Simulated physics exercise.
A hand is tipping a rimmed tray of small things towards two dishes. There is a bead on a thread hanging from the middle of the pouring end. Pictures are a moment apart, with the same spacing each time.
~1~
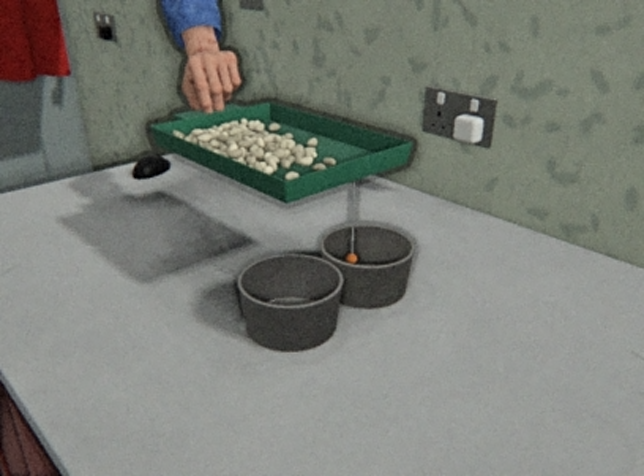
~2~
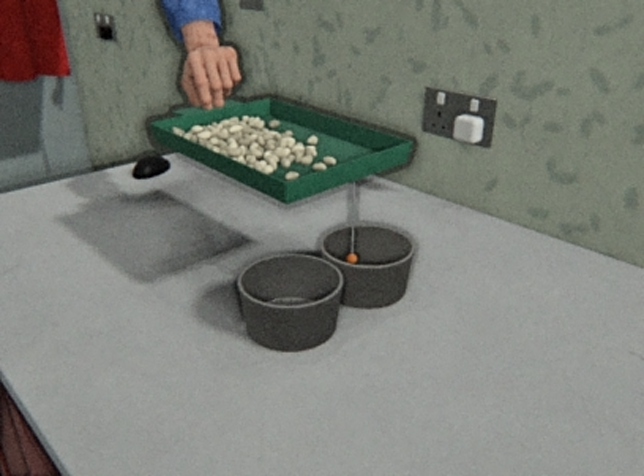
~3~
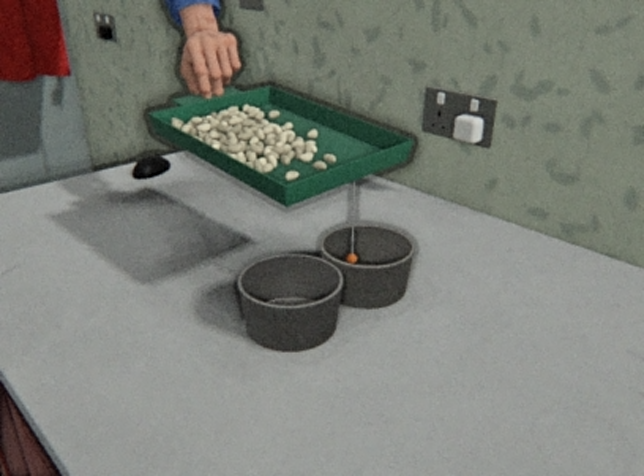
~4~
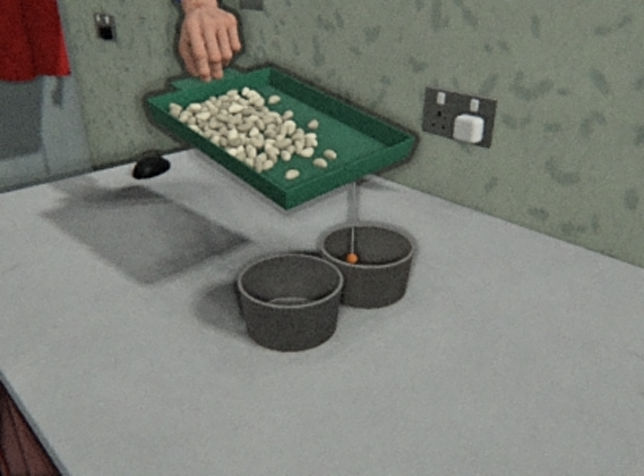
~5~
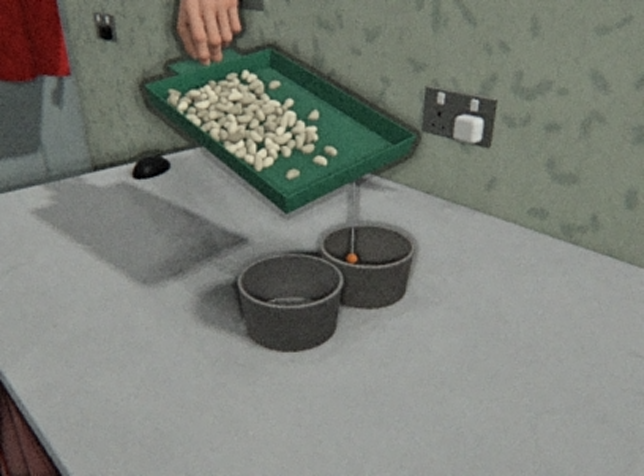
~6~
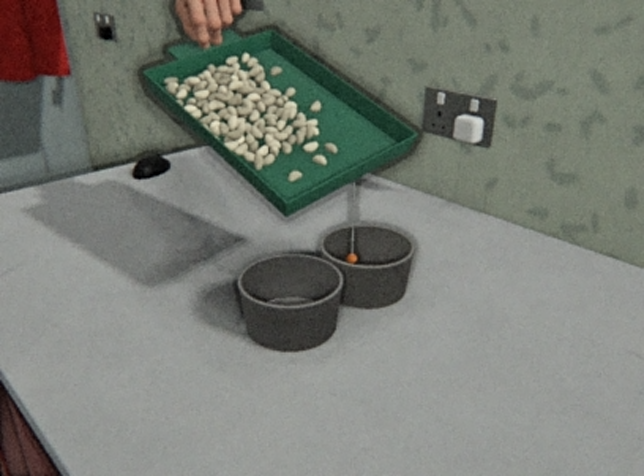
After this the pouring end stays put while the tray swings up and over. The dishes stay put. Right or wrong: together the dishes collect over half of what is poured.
Wrong.
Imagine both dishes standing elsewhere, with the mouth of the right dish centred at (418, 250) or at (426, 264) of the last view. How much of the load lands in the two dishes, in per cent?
First 30 per cent, second 60 per cent.
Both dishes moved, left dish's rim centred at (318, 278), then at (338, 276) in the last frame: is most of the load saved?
First place: Short of half; second place: Short of half.
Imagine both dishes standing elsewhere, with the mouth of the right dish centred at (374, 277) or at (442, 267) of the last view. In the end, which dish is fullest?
The one at left, then the one at left.
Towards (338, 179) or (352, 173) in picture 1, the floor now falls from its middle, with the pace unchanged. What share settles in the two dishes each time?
In order, 0 in a hundred and 0 in a hundred.
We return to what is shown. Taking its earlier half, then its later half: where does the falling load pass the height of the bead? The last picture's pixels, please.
First half (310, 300); second half (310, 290).
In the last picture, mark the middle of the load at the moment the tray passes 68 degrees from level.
The load is centred near (295, 166).
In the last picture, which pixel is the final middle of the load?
At about (324, 369), give or take.
Just after the last frame, tray tipped steeply; almost all on the tray; just a few in the air.
A moment on, tray tipped past a quarter turn; roughly a quarter on the tray; about a tenth in the left dish; roughly half outside both; about a tenth in the air.
Further on, tray tipped past a quarter turn; roughly a third in the left dish; roughly two thirds outside both.
When it is over, tray tipped past a quarter turn; roughly a third in the left dish; not one in the right dish; roughly two thirds outside both.
